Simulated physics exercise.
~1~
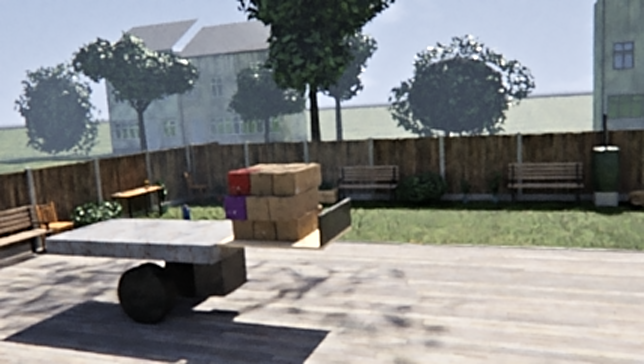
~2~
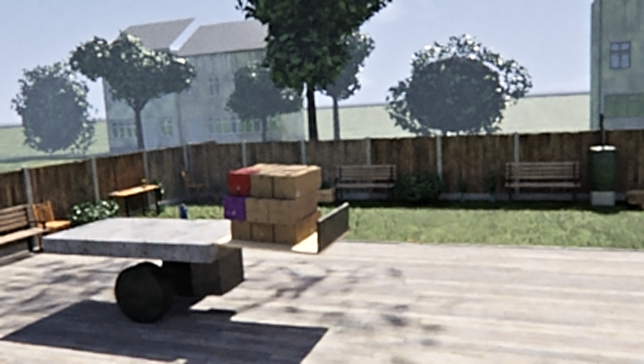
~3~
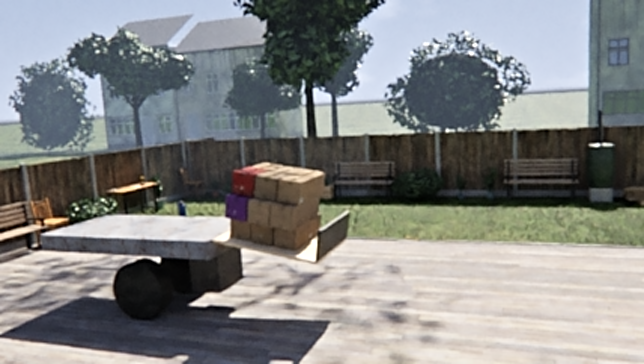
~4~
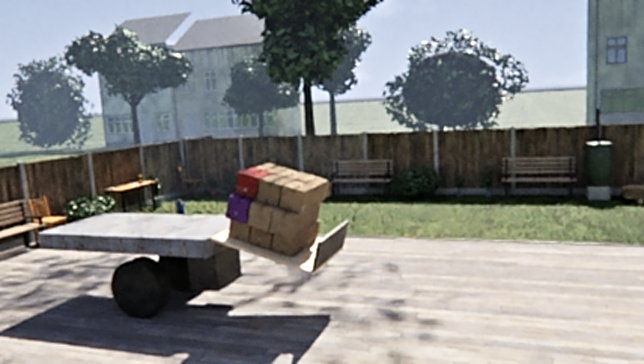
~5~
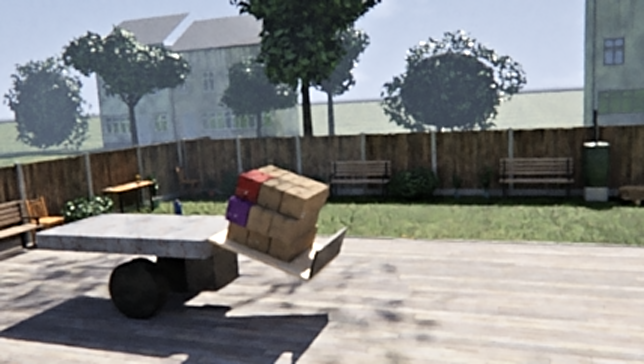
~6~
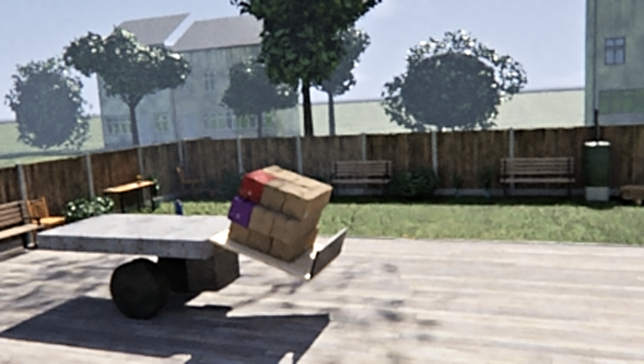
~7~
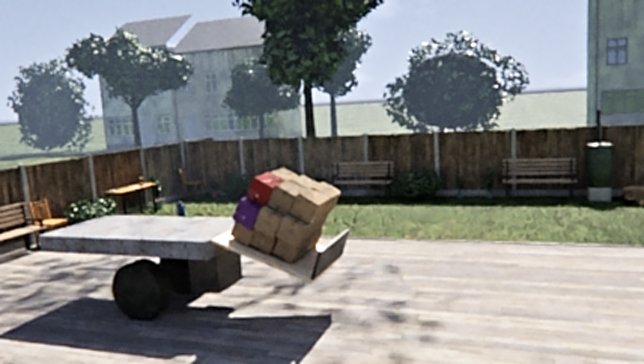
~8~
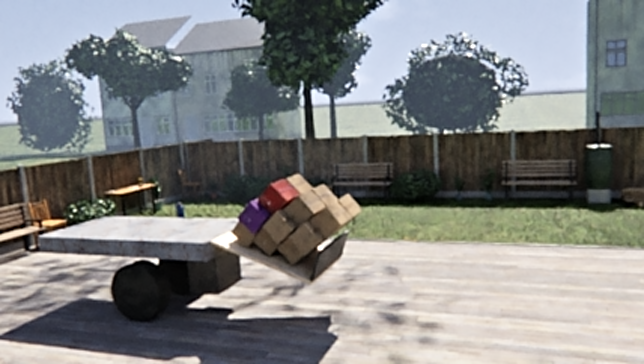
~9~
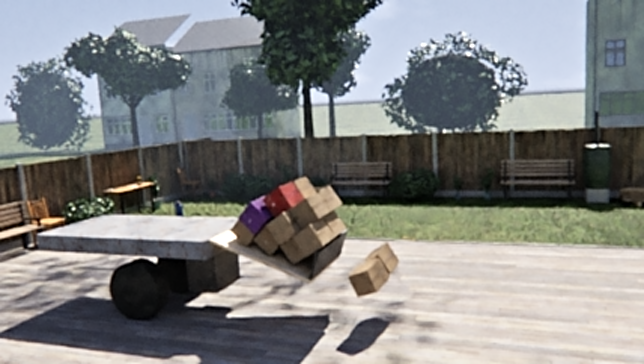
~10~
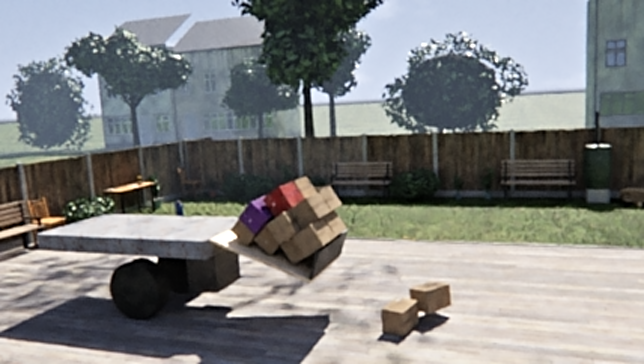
Fenced yard with benches, flat-bed's rear flap tilting down to the right, stacked cartons leaning and sliding, two tumbling to the ground.
